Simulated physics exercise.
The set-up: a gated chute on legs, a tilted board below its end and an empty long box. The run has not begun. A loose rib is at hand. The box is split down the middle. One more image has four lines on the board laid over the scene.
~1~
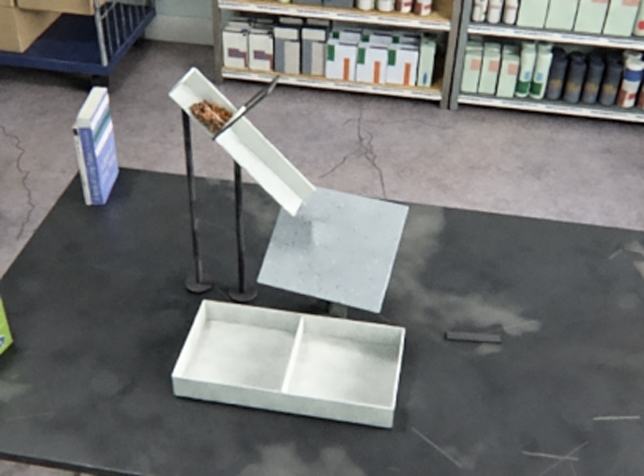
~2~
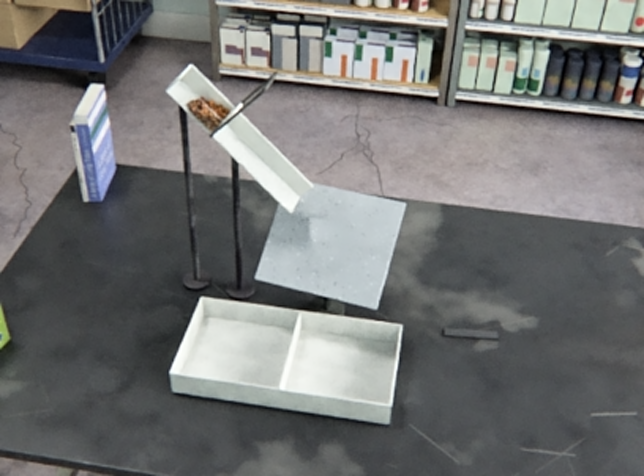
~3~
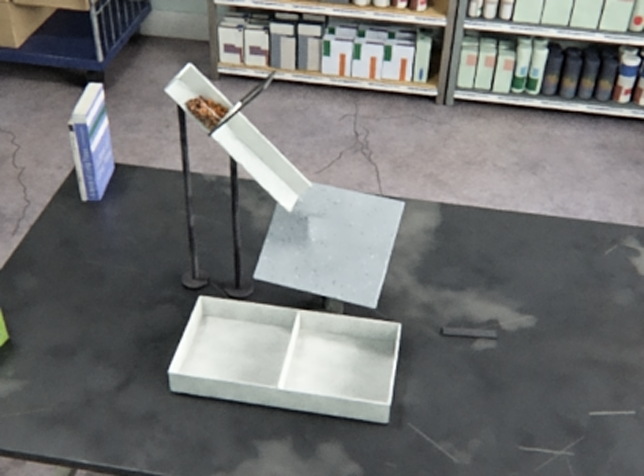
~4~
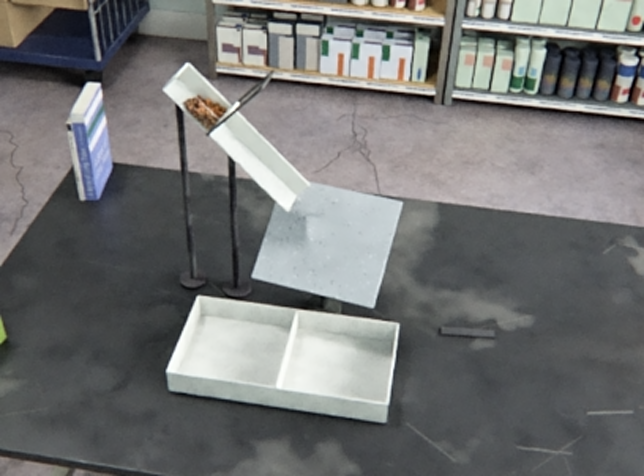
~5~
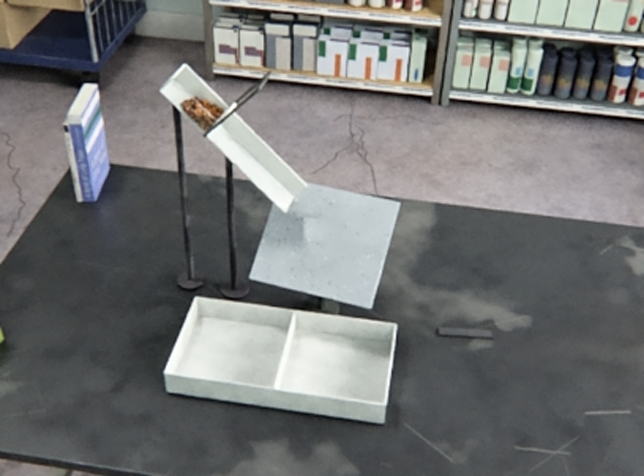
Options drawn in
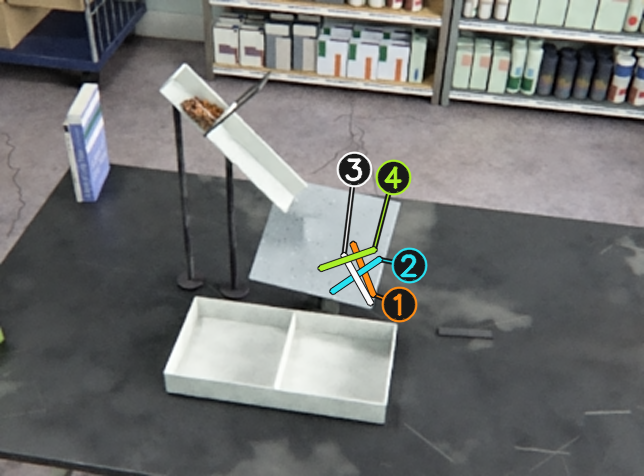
The video shows a white chute on dark legs holding small brown pieces behind a gate, above a tilted grey board and an empty, divided white box on a dark table; nothing moves except a slight drift of the view.
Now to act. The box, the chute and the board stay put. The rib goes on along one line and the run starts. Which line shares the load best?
Take 4.
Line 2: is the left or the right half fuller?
More lands on the right.
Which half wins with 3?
The right half.
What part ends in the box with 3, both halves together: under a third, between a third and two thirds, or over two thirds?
It is over two thirds.
On the marked copy, line 1 from (353, 244) to (373, 294); line 2 from (379, 259) to (332, 291); line 3 from (344, 255) to (370, 302); line 4 from (374, 249) to (321, 268).
Choosing 1, of what is caught, none at all in the left half, the whole lot in the right.
Choosing 2, of what is caught, a small share in the left half, all but a few in the right.
Choosing 3, of what is caught, only a few in the left half, all but a few in the right.
Choosing 4, of what is caught, close to half in the left half, close to half in the right.
